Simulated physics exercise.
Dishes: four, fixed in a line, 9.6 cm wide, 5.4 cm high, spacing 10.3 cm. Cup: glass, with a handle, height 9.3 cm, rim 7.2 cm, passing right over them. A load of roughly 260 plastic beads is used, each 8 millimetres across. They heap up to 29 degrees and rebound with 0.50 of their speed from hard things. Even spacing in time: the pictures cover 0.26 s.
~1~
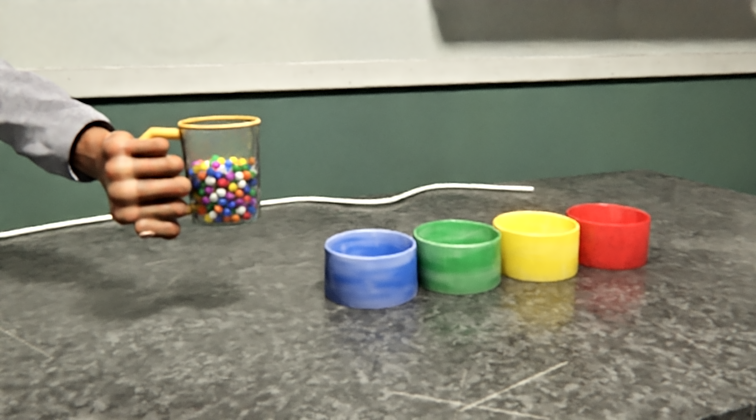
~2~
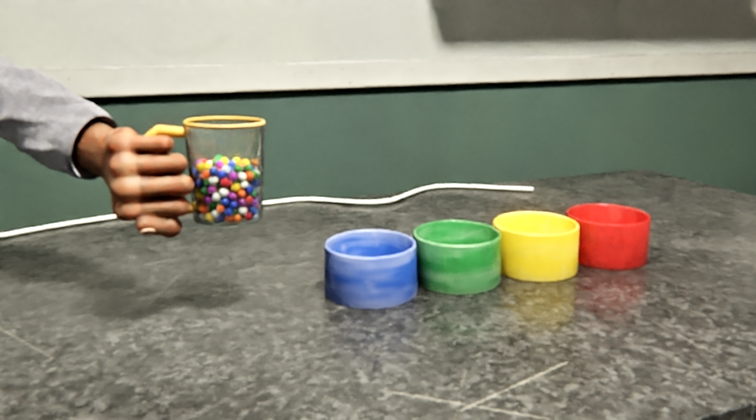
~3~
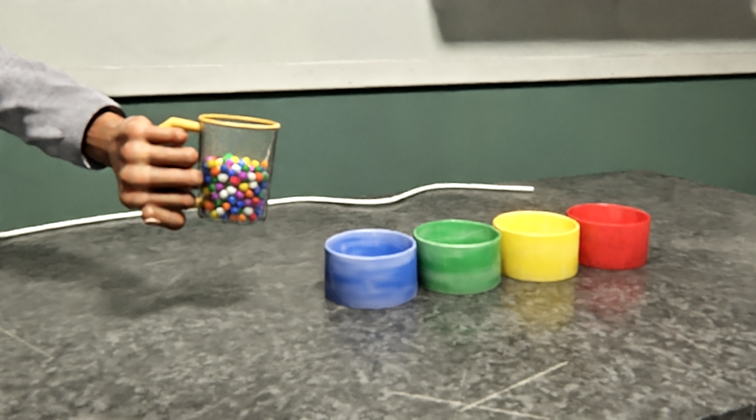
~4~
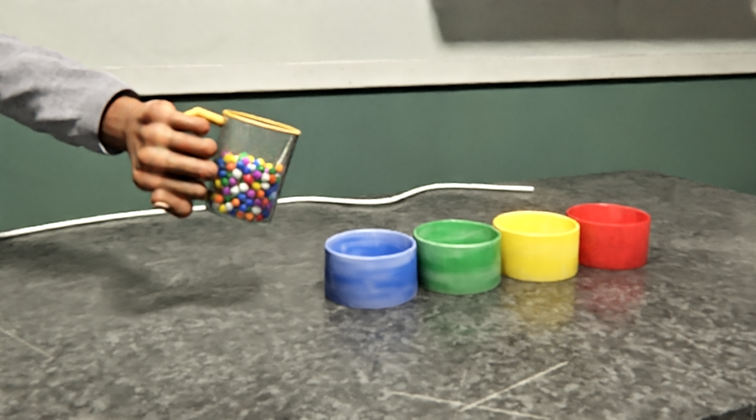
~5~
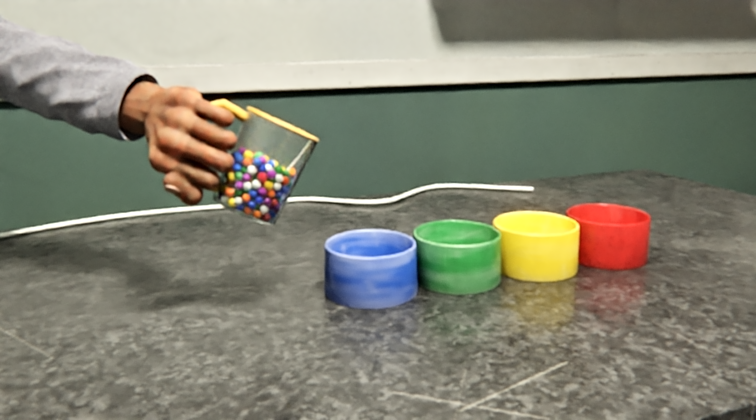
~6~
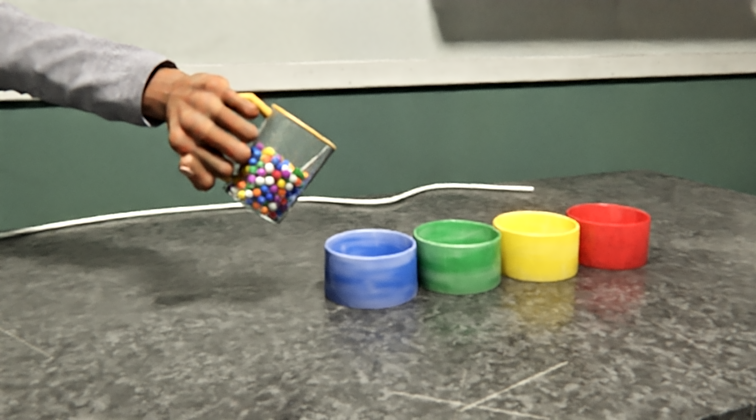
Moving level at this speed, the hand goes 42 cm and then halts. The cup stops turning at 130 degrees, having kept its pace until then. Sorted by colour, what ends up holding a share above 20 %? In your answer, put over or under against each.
Red - under; blue - under; green - over; yellow - under; counter - under.
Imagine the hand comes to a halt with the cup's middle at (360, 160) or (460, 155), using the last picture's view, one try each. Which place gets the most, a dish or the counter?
Blue, then green.
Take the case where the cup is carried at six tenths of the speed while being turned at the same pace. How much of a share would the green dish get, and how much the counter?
Green: 10; counter: 10.
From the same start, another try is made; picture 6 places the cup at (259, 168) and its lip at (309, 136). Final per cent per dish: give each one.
Kept per dish: Red = 0, blue = 0, green = 100, yellow = 0.
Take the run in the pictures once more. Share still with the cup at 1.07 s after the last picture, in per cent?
About 0 per cent.
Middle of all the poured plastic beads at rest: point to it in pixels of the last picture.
Somewhere around (464, 260) in the final frame.
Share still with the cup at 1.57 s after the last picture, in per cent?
Some 0 per cent of the load.
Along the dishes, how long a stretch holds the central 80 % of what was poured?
6 cm, roughly.
Then, 0.64 s after the last picture, tilt 130 degrees; cup holds 10 %, green 90 %.
Then, 1.07 s after the last picture, tilt 130 degrees; cup holds 0 %, green 95 %.
Then, 1.57 s after the last picture, tilt 130 degrees; cup holds 0 %, green 95 %.
In the end, red 0 %, blue 0 %, green 95 %, yellow 0 %, counter 5 %.
